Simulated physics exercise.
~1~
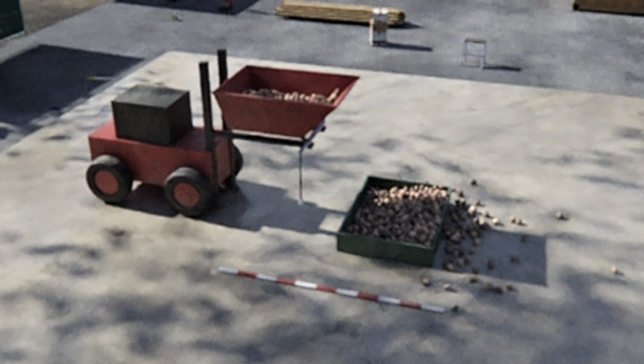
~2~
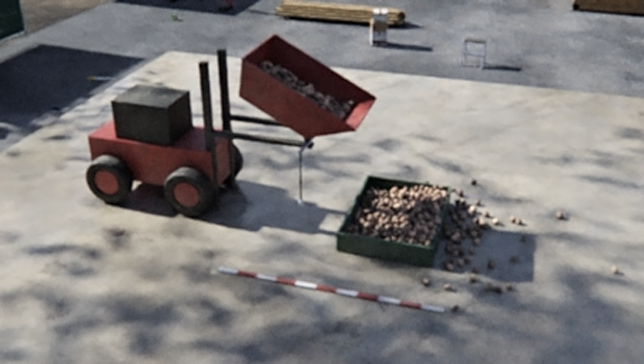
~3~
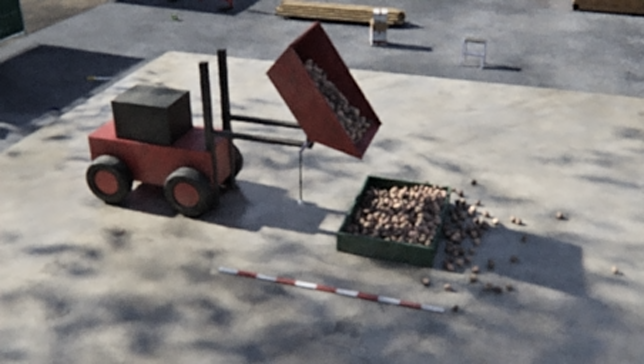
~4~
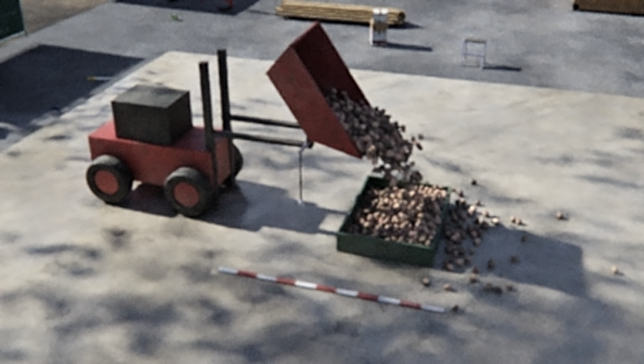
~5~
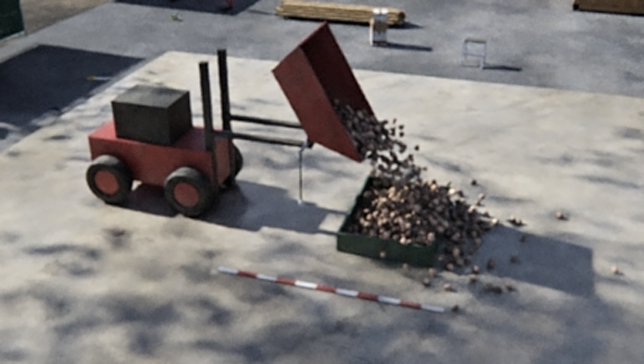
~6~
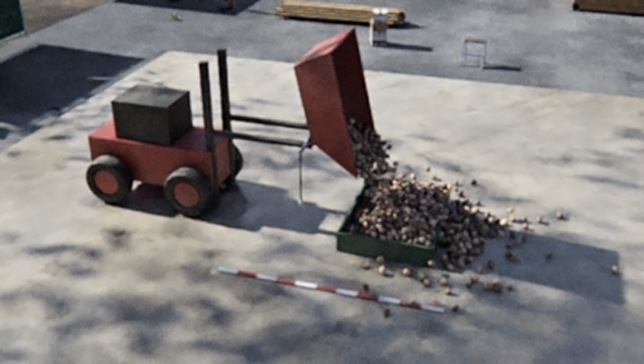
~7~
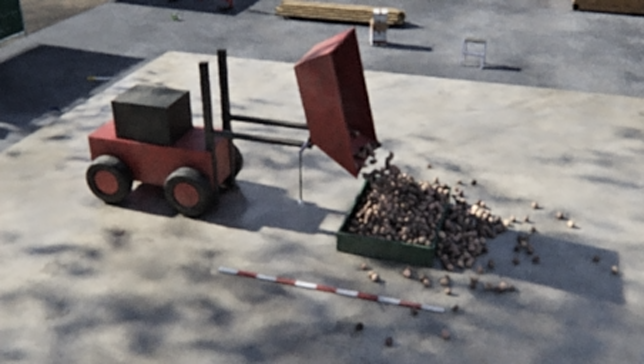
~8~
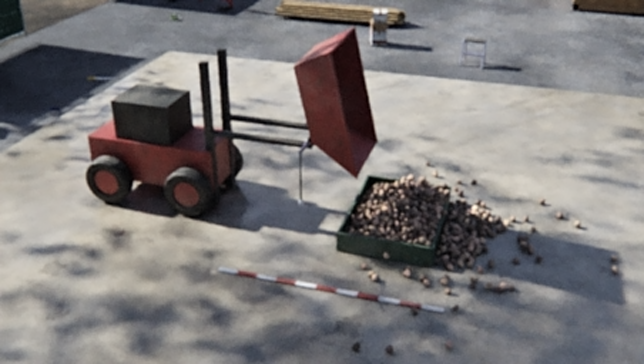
The clip opens on a red forklift at the left, holding a raised red skip of stones beside a green bin already heaped with stones, some scattered to its right. The skip tips steeply toward the bin, its load staying put at first. Then the stones slide out over the lower edge and pour onto the heap. The skip tilts further, nearly upright, and the rest tumbles down, some spilling over the sides and rolling across the concrete. It ends with the skip empty and still tilted above a fuller, heaped bin, with more stones strewn around it.
